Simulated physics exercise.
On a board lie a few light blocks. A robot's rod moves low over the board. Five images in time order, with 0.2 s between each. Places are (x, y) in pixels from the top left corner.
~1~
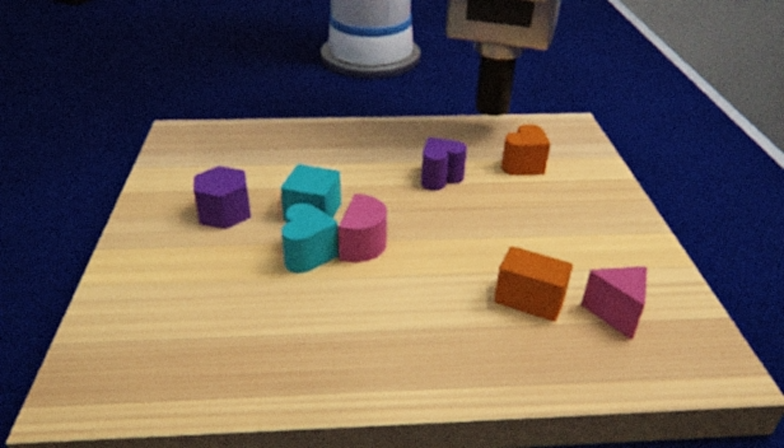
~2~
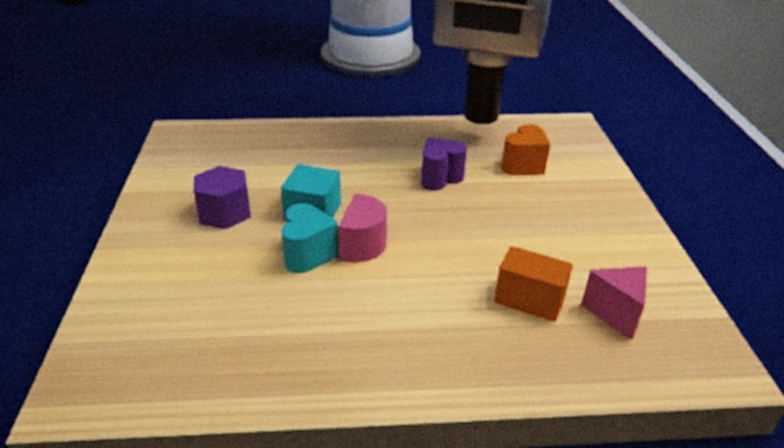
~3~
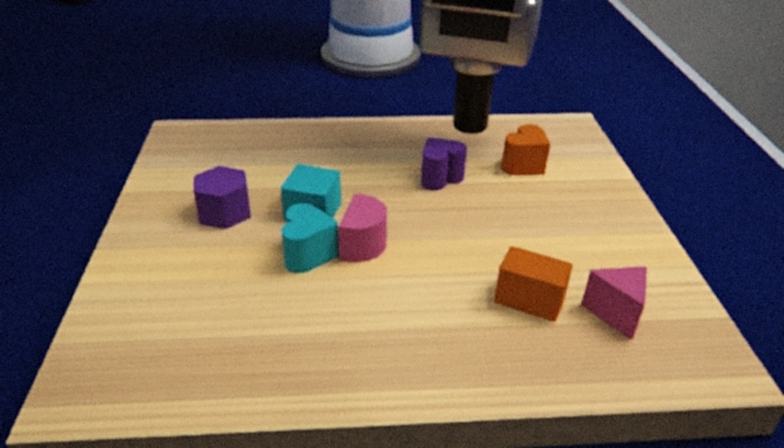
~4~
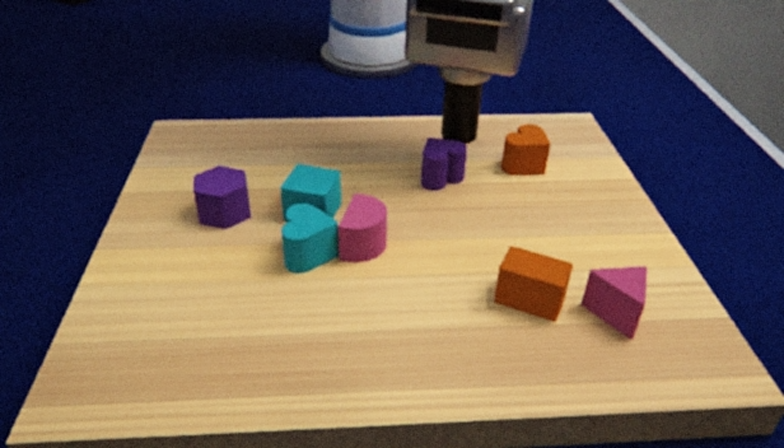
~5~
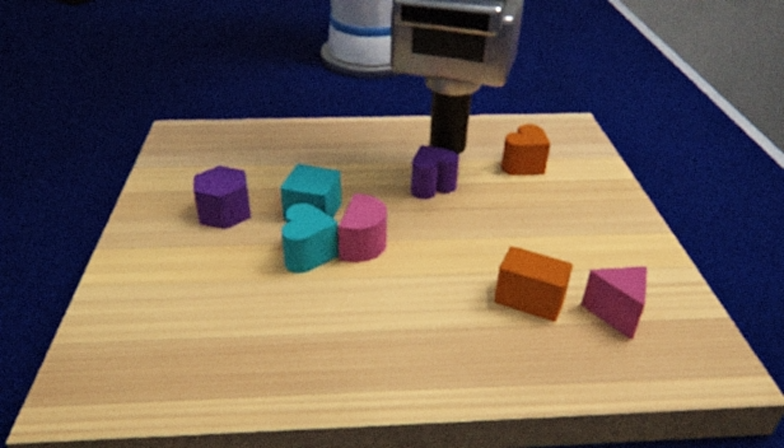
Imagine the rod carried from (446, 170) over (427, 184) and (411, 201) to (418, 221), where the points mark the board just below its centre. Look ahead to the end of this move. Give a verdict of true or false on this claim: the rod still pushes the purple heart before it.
My answer: False.
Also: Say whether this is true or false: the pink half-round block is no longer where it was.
That is true.
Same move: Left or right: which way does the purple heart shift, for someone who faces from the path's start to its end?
Its sideways move is to the right.
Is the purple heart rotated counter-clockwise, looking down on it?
Short answer: No.
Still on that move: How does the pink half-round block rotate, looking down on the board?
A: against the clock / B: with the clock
Option A.
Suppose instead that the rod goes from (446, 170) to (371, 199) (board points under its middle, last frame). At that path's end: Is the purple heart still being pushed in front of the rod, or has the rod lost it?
The block gets away.
What follows on the original path. One third of the way, rod (428, 161); purple heart (414, 171).
Two thirds of the way, rod (411, 178); pink half-round block (361, 213); purple heart (394, 189).
At the end, rod (419, 197); turquoise heart (301, 222), turned 15° clockwise; pink half-round block (349, 221), turned 30° anticlockwise; purple heart (385, 203), turned 50° clockwise; orange heart not moved.
